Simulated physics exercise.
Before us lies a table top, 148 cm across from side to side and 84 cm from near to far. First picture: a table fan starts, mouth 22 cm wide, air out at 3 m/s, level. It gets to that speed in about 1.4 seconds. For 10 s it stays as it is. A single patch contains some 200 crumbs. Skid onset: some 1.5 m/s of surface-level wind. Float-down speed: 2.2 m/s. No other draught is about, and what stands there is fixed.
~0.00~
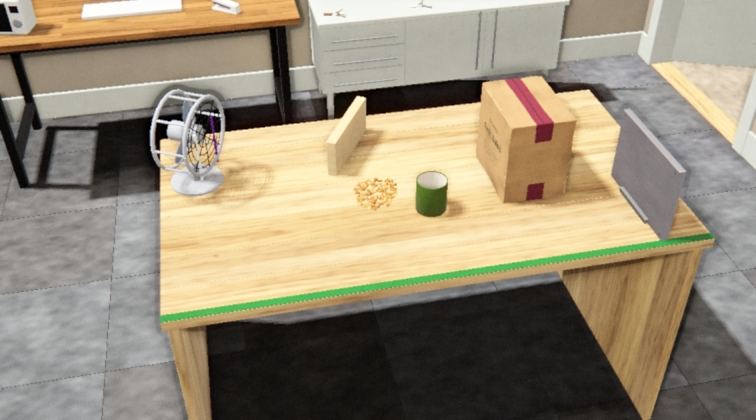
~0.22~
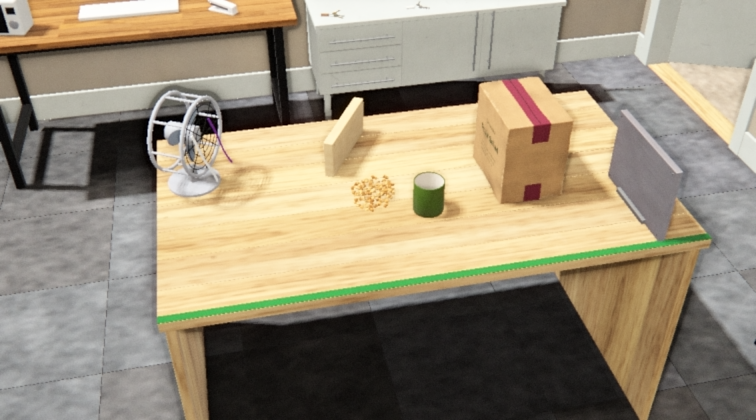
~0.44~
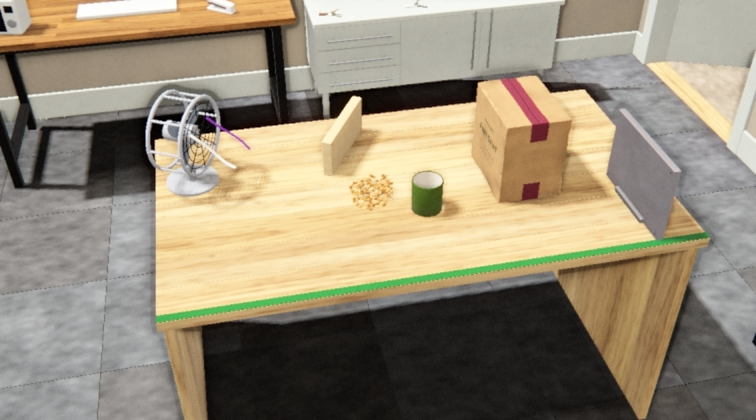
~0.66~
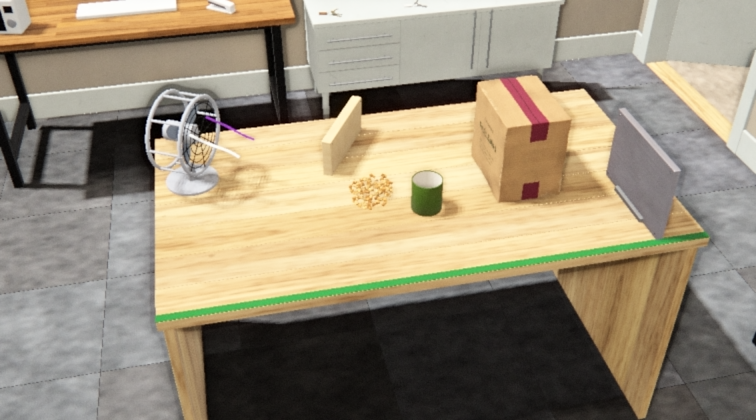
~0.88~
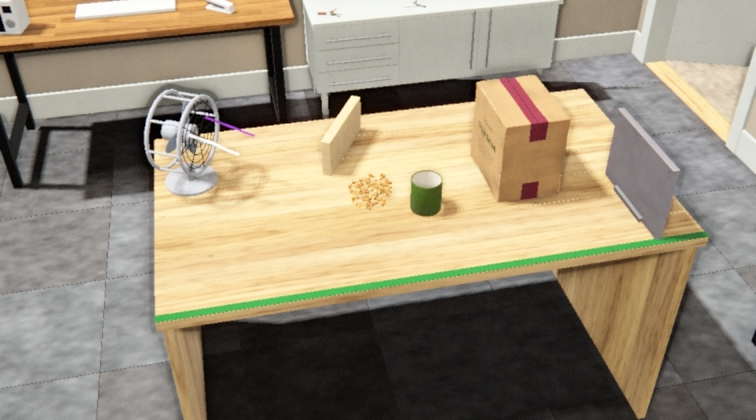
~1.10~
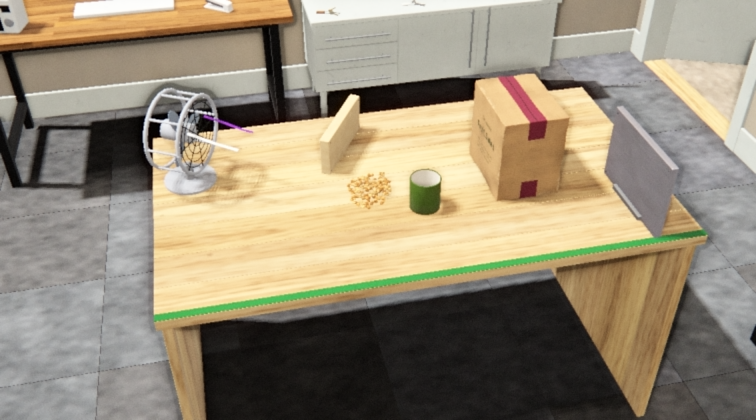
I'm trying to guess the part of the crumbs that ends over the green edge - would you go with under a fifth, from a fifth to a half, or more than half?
It ends up beneath one fifth.
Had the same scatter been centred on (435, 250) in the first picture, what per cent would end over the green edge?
Then roughly 100 percent would end up there.
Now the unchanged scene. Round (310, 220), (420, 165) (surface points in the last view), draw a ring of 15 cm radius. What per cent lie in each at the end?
0 %, 60 %.
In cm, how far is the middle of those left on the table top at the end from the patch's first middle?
Distance: Approx. 20 cm.
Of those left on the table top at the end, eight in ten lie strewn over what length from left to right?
Around 30 cm.
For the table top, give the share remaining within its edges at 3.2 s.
Some 100 per cent.
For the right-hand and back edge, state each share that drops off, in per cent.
Estimate: Right-hand ~ 0 %; back ~ 0 %.
After 2.0 s the count stands so, 0 % are over the green edge; the middle of those still in play is near (385, 189).
After 3.2 s the count stands so, 2 % are over the green edge; the middle of those still in play is near (397, 183).
After 5.5 s the count stands so, 6 % are over the green edge; the middle of those still in play is near (415, 178).
After 10.0 s, at the end, 8 % are over the green edge; the middle of those still in play is near (433, 177).
